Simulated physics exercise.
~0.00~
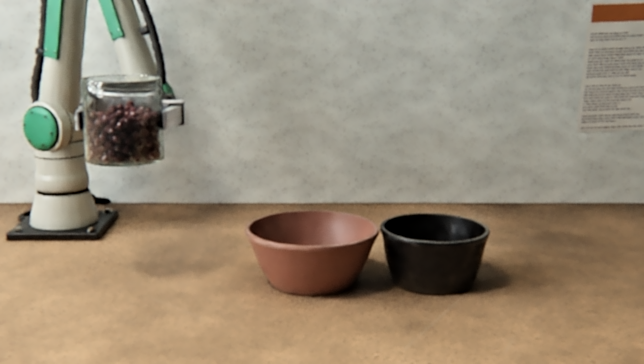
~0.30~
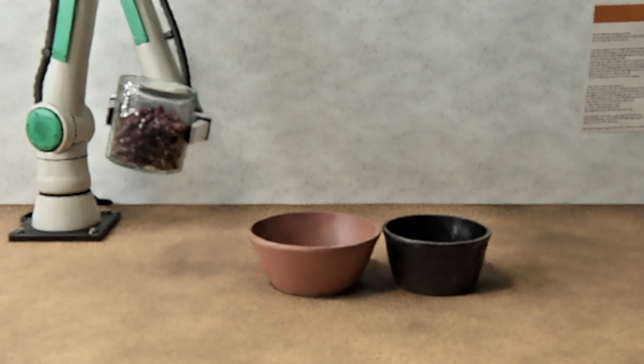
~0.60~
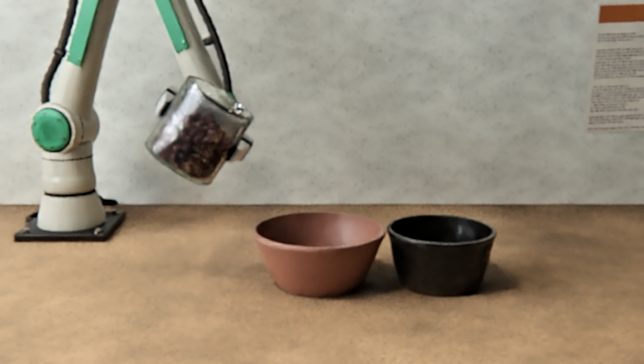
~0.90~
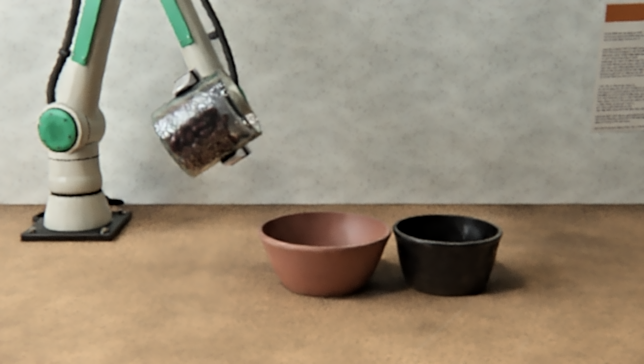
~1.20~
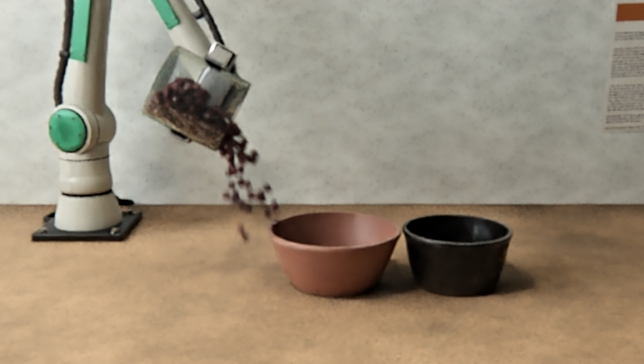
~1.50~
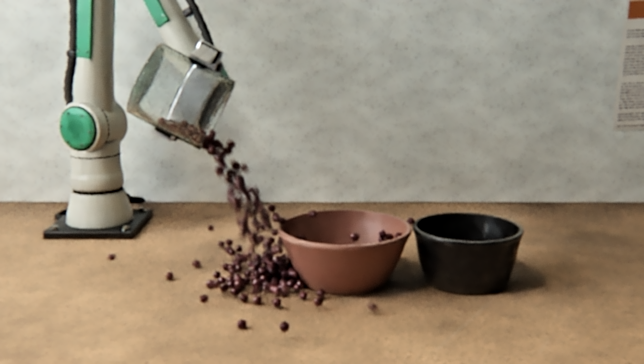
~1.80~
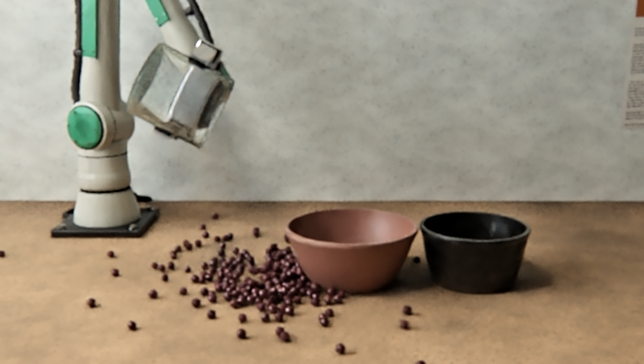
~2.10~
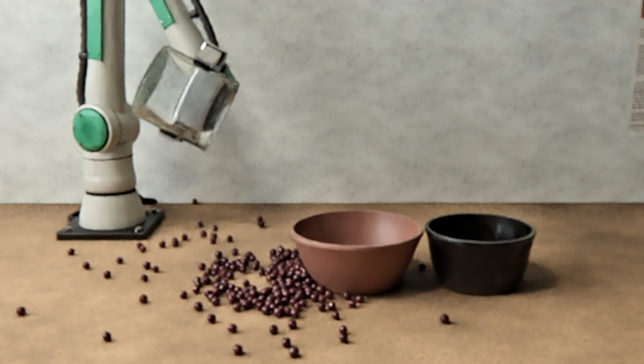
The clip opens with a robot arm on the left holding upright a clear tumbler full of dark plastic beads, with a reddish-brown bowl and a black bowl side by side on a brown table. The arm carries the tumbler right, tipping it toward the bowls. As it tilts further, beads spill over the rim and stream down just short of the reddish-brown bowl. Some drop into that bowl, but most pile up and scatter on the table beside it. The tumbler ends empty and still tipped, the black bowl apparently unused, with beads strewn across the tabletop.
